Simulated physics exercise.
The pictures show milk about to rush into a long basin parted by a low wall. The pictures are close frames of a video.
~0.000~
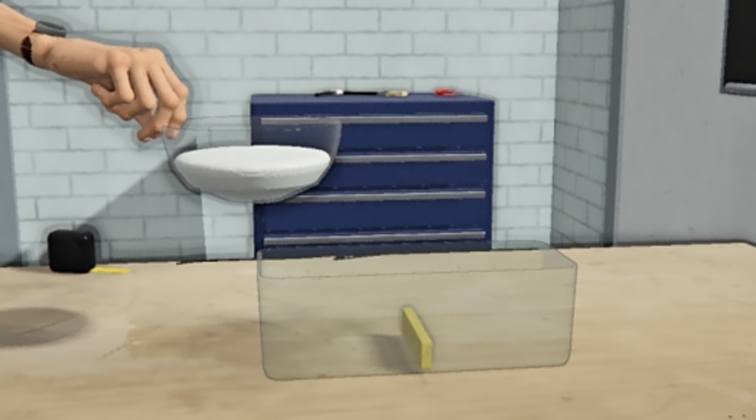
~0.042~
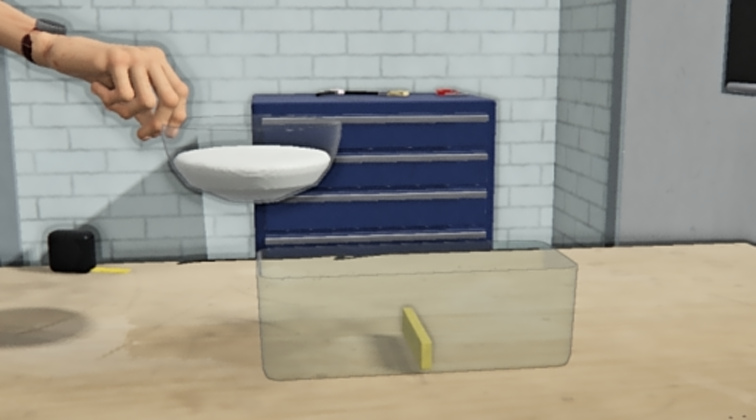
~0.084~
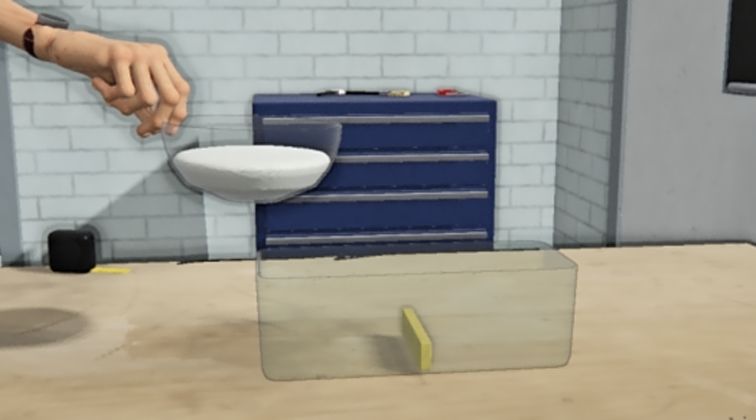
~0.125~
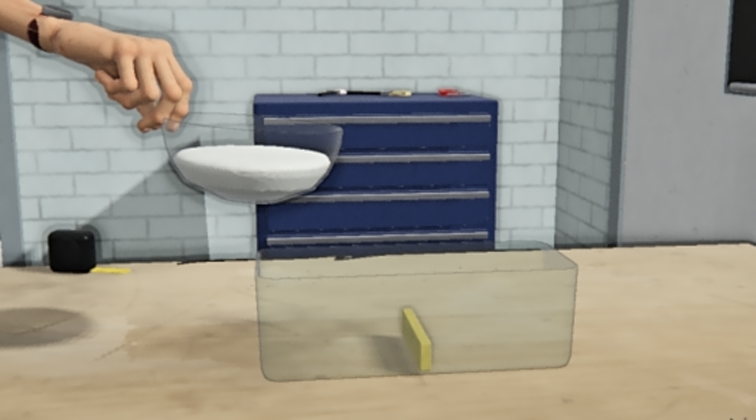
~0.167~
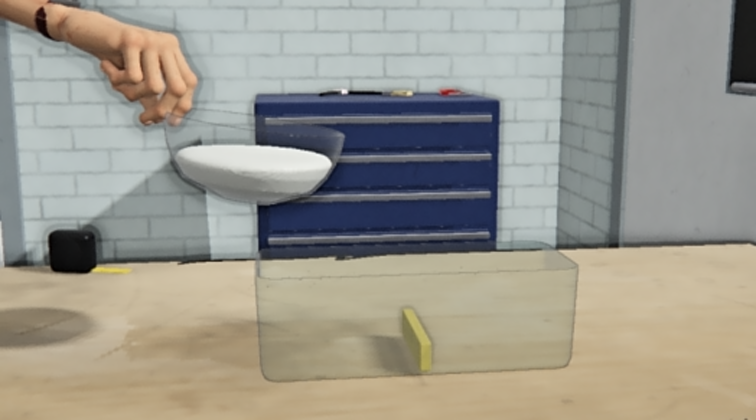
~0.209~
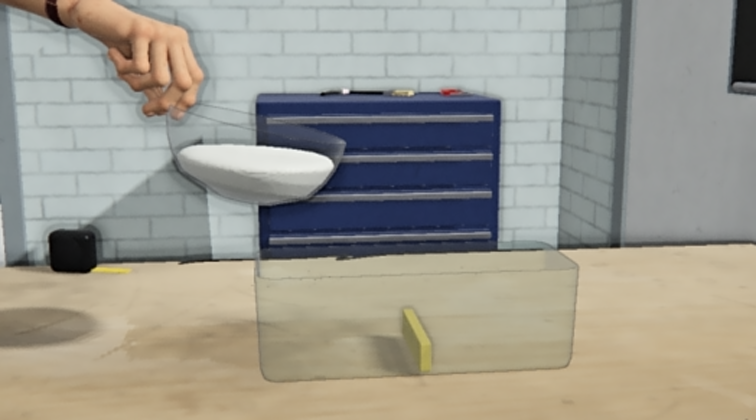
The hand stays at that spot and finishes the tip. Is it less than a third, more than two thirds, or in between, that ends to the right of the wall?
In the end not even a third is right of the wall.
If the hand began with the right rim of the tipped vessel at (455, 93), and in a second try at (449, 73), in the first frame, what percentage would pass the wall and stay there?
In turn 80 and 80 in a hundred.
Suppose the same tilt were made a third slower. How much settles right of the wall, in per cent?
Roughly 15 in a hundred.
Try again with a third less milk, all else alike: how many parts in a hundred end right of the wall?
Some 10 per cent.
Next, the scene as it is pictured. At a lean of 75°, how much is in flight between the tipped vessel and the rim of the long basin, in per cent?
Roughly 40 in a hundred.
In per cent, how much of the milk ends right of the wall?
Some 20 per cent.
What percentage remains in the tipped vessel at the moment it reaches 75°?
Near 40 %.
Then, 0.57 s in, the tilt is 75° and 38 per cent is still to pour, 23 is left of the wall and 0 right of it.
Then, 0.83 s in, the tilt is 107° and 1 per cent is still to pour, 84 is left of the wall and 10 right of it.
Then, 1.11 s in, the tilt is 109° and 0 per cent is still to pour, 77 is left of the wall and 21 right of it.
Then, 1.41 s in, the tilt is 109° and 0 per cent is still to pour, 77 is left of the wall and 22 right of it.
Finally, 77 per cent lies left of the wall, 22 right of it and 1 outside.
